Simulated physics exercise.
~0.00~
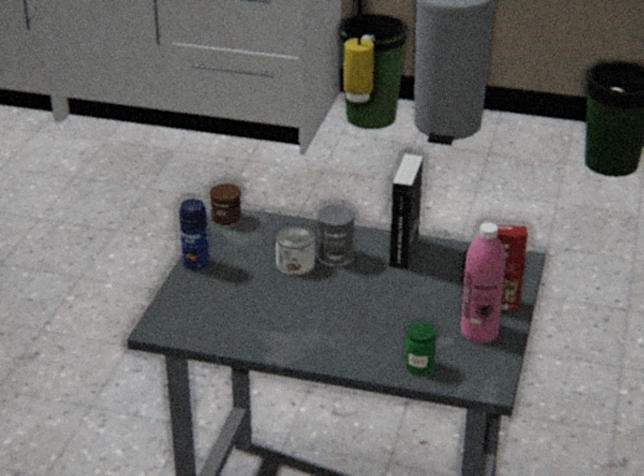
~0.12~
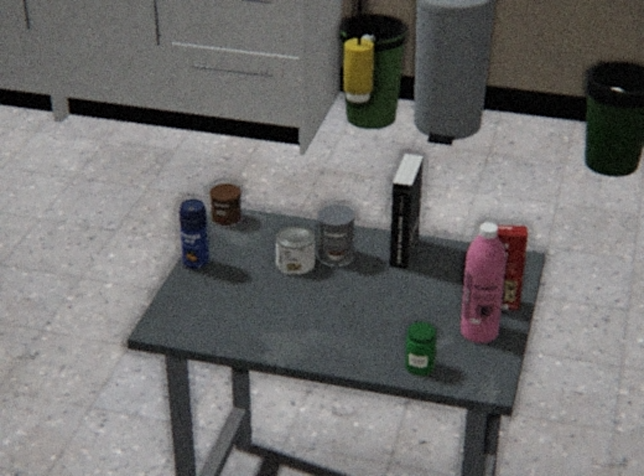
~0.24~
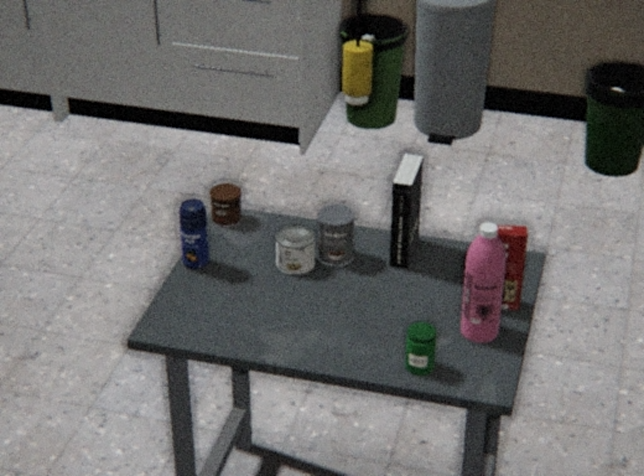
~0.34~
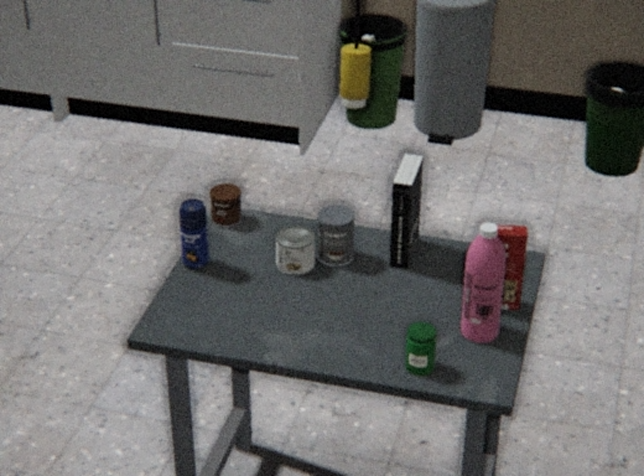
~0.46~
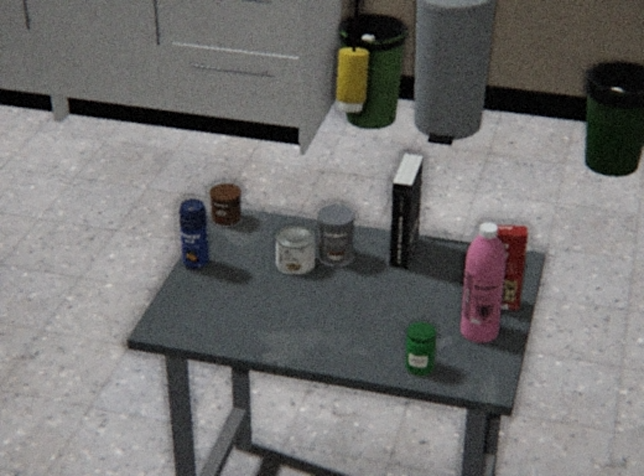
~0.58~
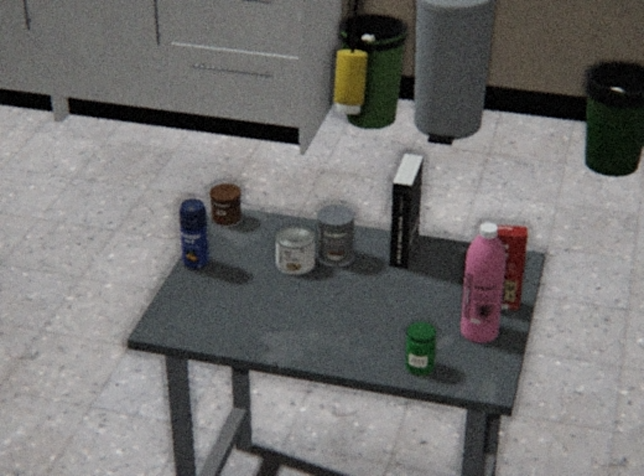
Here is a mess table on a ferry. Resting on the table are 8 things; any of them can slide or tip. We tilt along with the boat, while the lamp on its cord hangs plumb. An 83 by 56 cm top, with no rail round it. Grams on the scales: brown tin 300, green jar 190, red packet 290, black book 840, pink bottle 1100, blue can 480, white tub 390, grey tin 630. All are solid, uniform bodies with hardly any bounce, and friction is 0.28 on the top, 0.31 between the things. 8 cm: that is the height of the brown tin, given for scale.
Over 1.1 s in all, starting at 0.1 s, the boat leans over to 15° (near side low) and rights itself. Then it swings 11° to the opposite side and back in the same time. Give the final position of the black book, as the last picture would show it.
The black book ends up near (406, 212).
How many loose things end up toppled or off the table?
I make it 1.
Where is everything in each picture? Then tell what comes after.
Boat level; black book (406, 212); brown tin (226, 206), in the first frame.
Boat level; red packet (502, 268); pink bottle (484, 281), in the second frame.
Floor tilted 2°, near side down; blue can (194, 235); white tub (295, 250), in the third frame.
Floor tilted 6°, near side down; grey tin (336, 236); brown tin (226, 206), in the fourth frame.
Floor tilted 11°, near side down; green jar (421, 349); red packet (502, 268), in the fifth frame.
Floor tilted 14°, near side down; black book (406, 212); pink bottle (484, 281), in the sixth frame.
By 1.58 s, floor tilted 9°, far side down; red packet rocked 6° off its seat.
By 1.88 s, floor tilted 10°, far side down; red packet rocked 66° off its seat.
By 1.98 s, floor tilted 7°, far side down; red packet on its side.
When it is over (2.8 s), lying over on the table, red packet; the other 7 within 5 cm of the start. In the last view, black book near (406, 212).
